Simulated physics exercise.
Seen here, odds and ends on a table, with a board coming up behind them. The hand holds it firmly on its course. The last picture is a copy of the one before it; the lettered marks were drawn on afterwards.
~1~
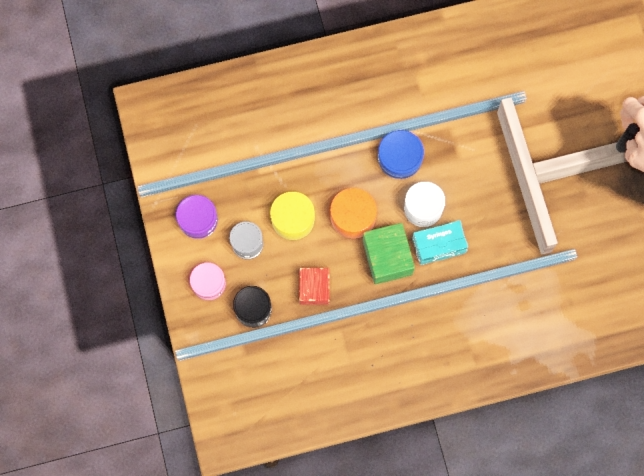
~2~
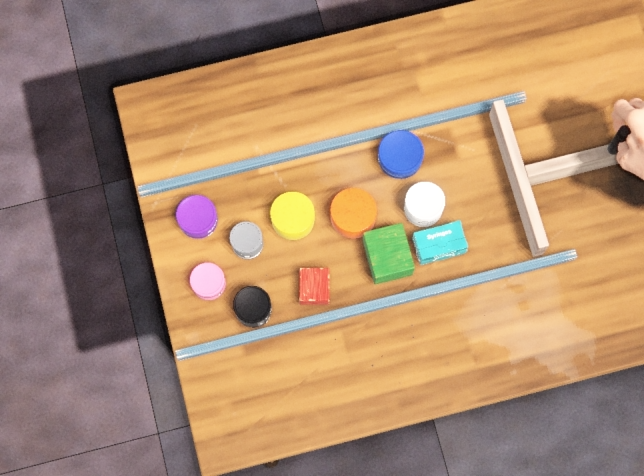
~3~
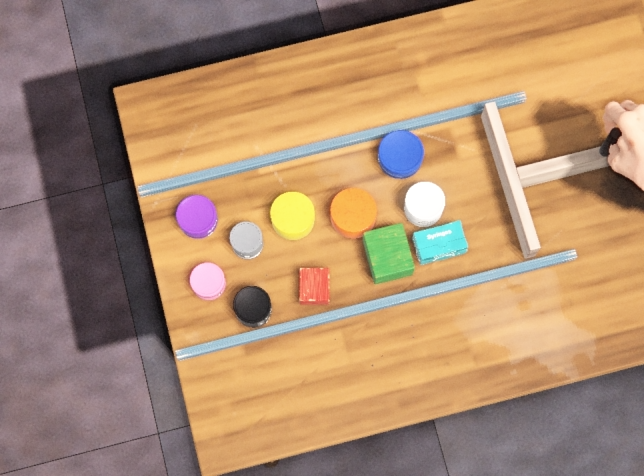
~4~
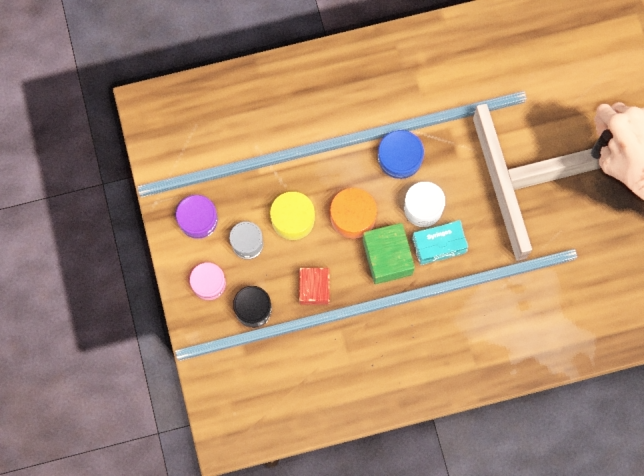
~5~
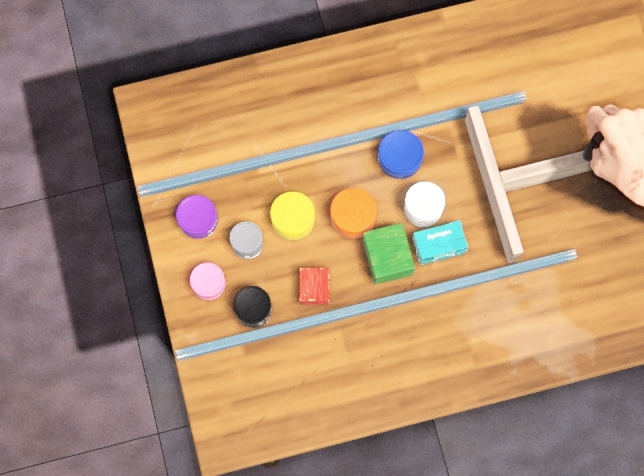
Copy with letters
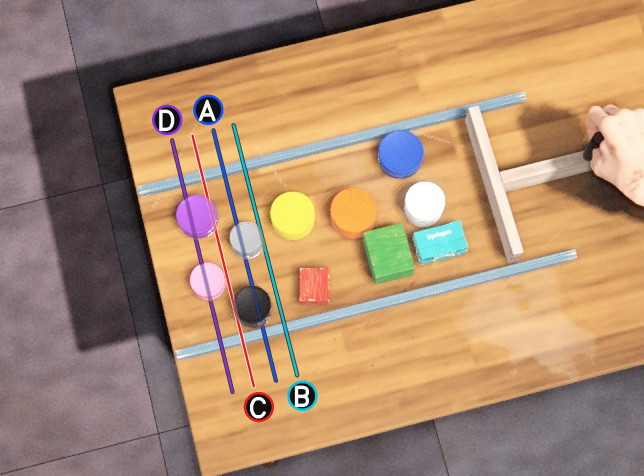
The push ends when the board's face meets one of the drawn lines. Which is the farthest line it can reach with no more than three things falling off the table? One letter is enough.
Line B.
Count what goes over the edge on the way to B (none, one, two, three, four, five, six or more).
In all, one.
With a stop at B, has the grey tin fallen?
No.
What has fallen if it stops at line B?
It is the black tub.
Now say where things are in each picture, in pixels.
In the first picture, purple jar (197, 217); white jar (424, 205); turquoise box (440, 243).
In the second picture, board (521, 172); pink jar (208, 282).
In the third picture, board (512, 175); red block (315, 287).
In the fourth picture, board (504, 177); yellow pot (292, 216).
In the fifth picture, board (496, 179); orange pot (353, 213); grey tin (247, 241); purple jar (197, 217).
On the copy, A at (244, 252); B at (265, 247); C at (222, 258); D at (202, 263).
On B. First, board (414, 199); blue tub (370, 162); turquoise box (394, 255).
Then, board (331, 220); black tub (205, 319); red block (237, 307).
Finally, board (268, 236); black tub over the edge; pink jar (165, 295); one fallen.
By contrast, A drops four; C drops seven; D drops eight.
